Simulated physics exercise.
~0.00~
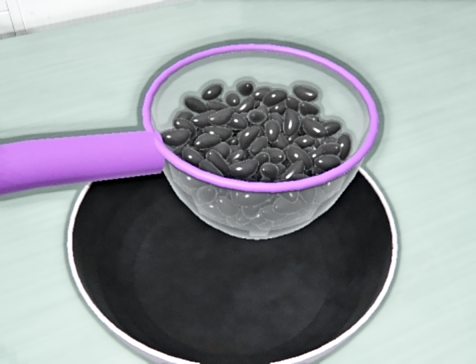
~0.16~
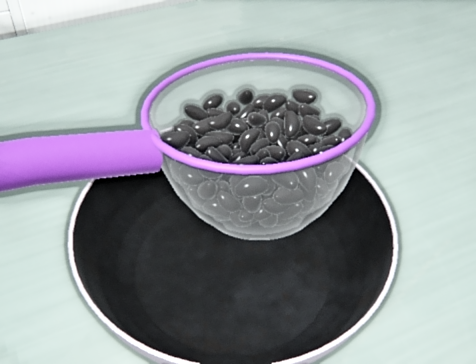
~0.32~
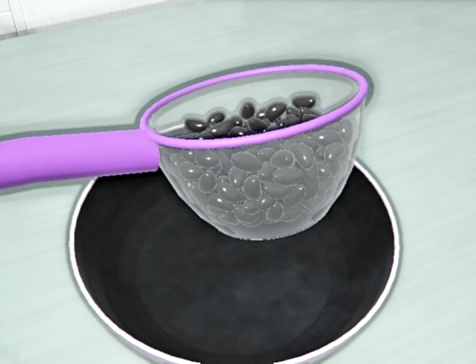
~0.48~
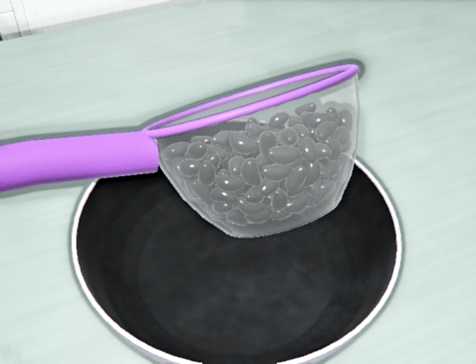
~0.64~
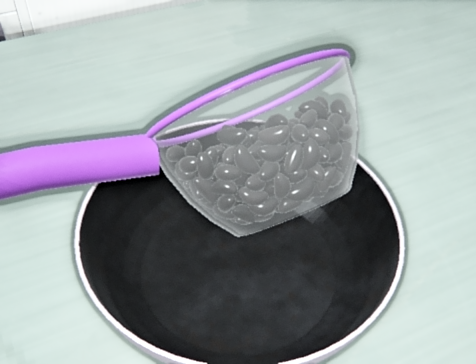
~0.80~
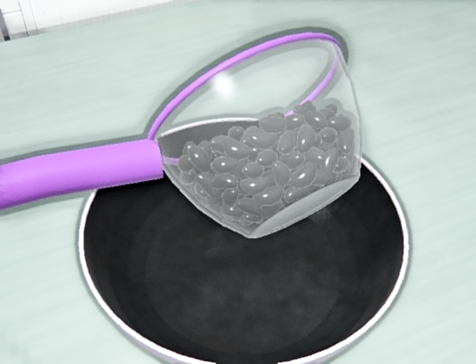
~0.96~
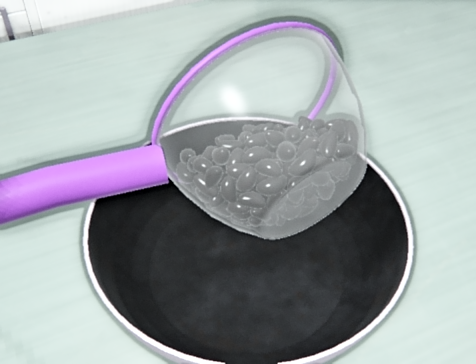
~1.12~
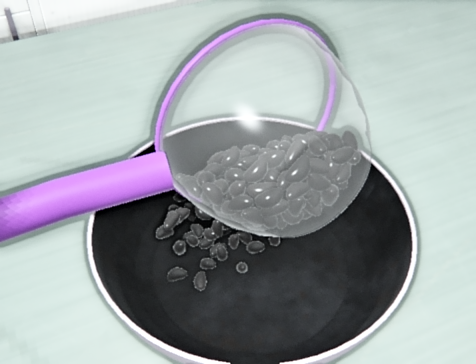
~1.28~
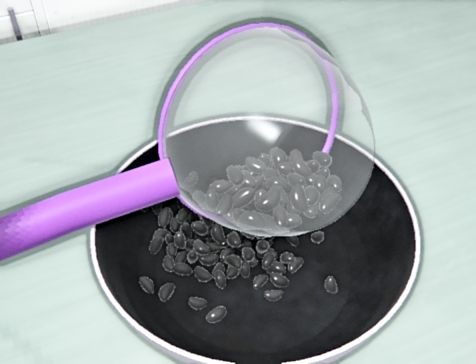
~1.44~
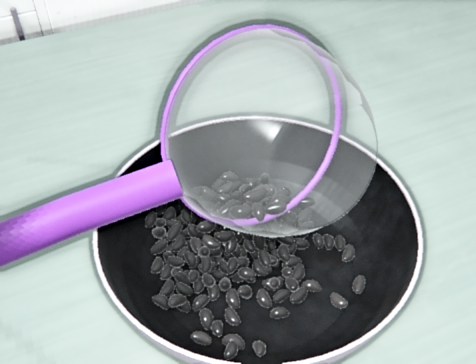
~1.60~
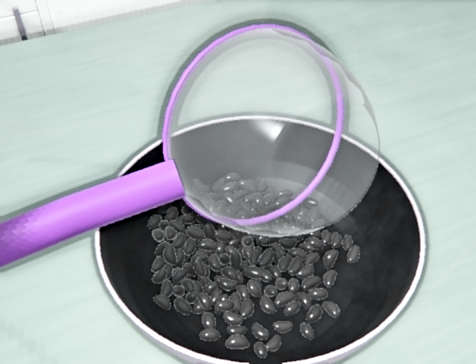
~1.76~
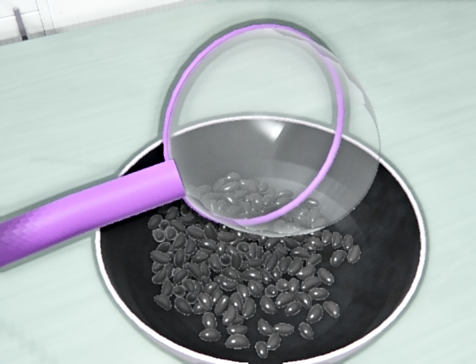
A clear, rounded ladle with a purple rim and a purple handle reaching in from the left holds a heap of glossy black beans, seen from above at an angle over a pale green surface. Beneath it waits a round black pan with a light rim. The ladle tips steadily, its rim swinging up until the bowl lies on its side, while the beans slide toward its lower edge. They then spill down into the pan, first a few, then a thick stream, as the view shifts slightly. Finally the tilted ladle rests, emptied, above beans scattered in a loose pile across the pan.
